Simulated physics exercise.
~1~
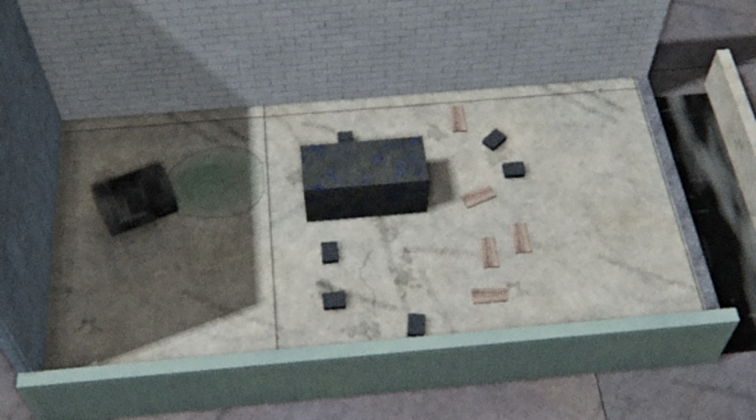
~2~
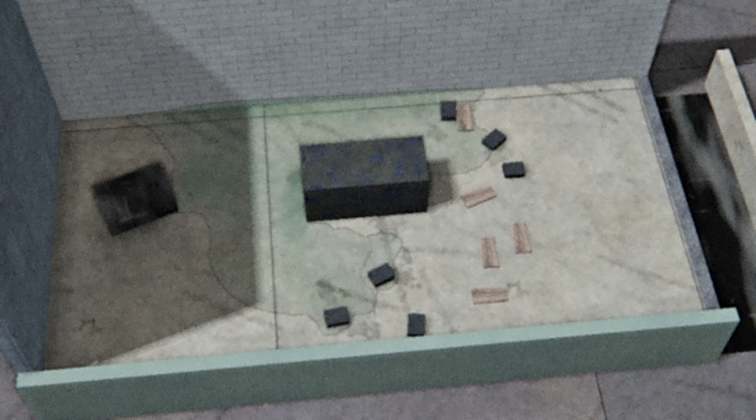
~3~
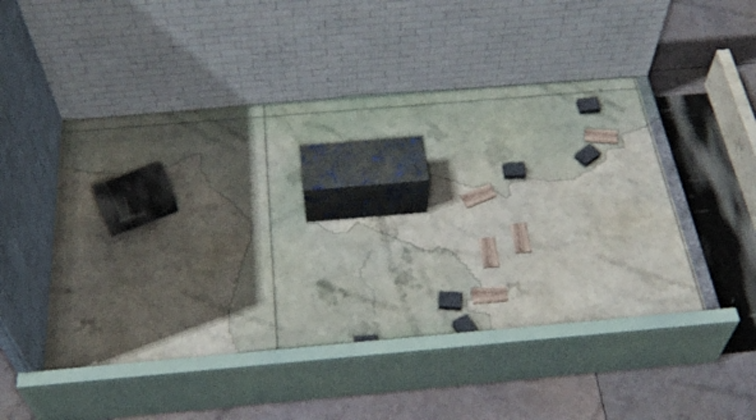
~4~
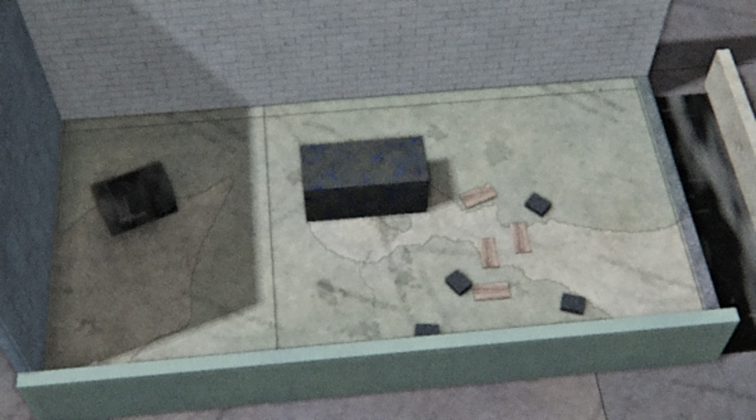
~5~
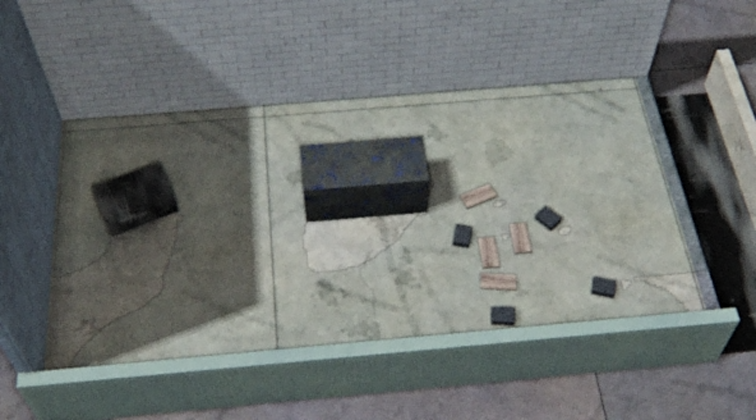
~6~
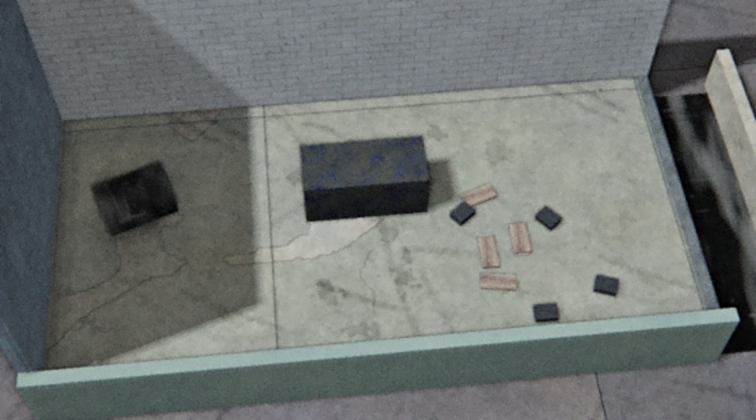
A large dark block stands near the middle of a pale, walled floor seen from above, with a blurred dark box in the shadow at left and small black blocks and reddish boards scattered around and to the right. A round greenish patch of water appears beside the box, then spreads in a thin sheet across the floor. Small blocks near the back wall slide right, taking a board along, and pass out of view. Those near the front drift right more gradually. Finally the flow slackens, dry patches shift, and the remaining pieces settle at right among the boards.
